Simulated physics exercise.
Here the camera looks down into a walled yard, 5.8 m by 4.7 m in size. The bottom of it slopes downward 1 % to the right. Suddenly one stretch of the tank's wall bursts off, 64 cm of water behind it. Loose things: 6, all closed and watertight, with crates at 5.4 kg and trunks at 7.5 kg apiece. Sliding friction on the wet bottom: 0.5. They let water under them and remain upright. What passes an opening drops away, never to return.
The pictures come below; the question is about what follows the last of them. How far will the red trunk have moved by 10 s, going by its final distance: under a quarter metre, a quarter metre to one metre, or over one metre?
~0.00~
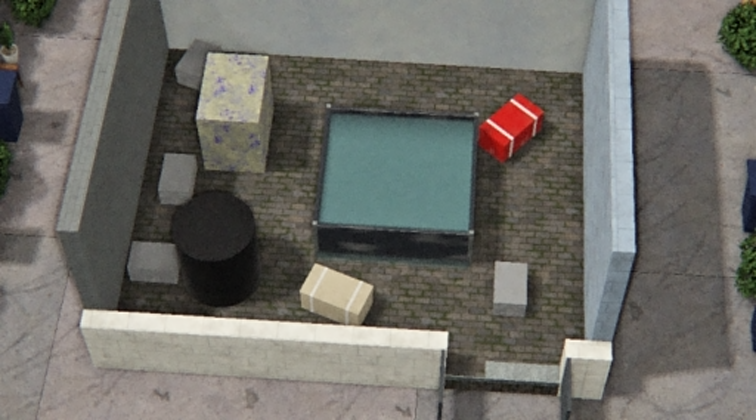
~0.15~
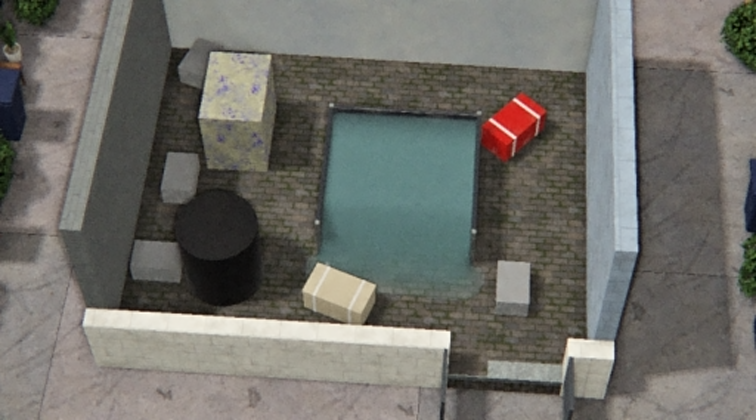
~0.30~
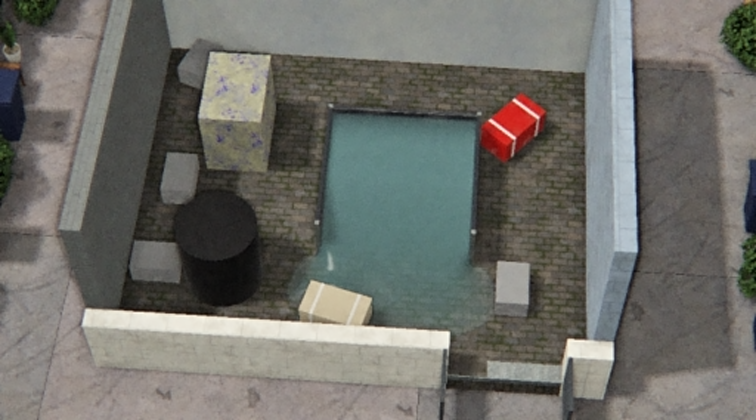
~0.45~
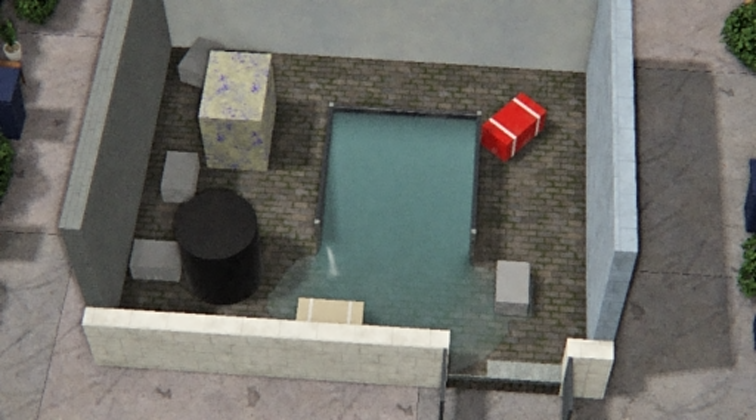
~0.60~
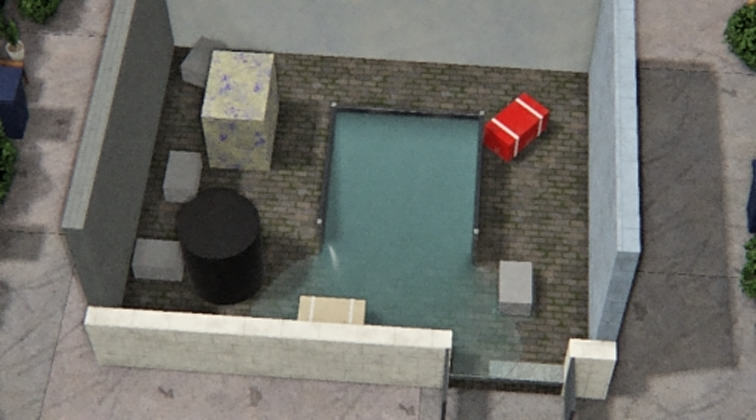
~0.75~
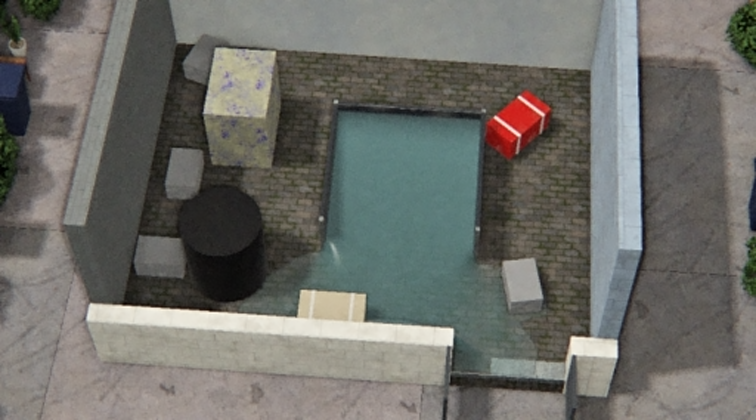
Expect it to shift a fair bit, but under a metre.
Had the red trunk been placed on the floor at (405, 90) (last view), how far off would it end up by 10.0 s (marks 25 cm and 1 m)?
By that time it covers a moderate distance.
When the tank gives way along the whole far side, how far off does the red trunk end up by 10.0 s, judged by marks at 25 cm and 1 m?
Outcome for the red trunk: Long-distance displacement.
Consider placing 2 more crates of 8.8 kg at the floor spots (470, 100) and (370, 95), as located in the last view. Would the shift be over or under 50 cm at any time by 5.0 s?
Below the mark, below the mark.
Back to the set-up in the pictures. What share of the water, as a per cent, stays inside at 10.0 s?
68 % or so.
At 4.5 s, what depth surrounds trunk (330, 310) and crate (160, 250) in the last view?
Some 11 cm at the first, some 8 cm at the second.
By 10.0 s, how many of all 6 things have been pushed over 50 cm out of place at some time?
That comes to 6.
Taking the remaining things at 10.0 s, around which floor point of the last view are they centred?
Averaged position, last view: Near pixel (372, 172).
After 2.0 s the red trunk is near (519, 116), 0.0 m from its start, aground; 0 of 6 are out; 1 afloat.
After 4.5 s the red trunk is near (483, 92), 0.6 m from its start, aground; 0 of 6 are out; 4 afloat.
After 7.0 s the red trunk is near (471, 95), 0.7 m from its start, afloat; 0 of 6 are out; 6 afloat.
After 10.0 s the red trunk is near (558, 113), 0.5 m from its start, afloat; 0 of 6 are out; 6 afloat.
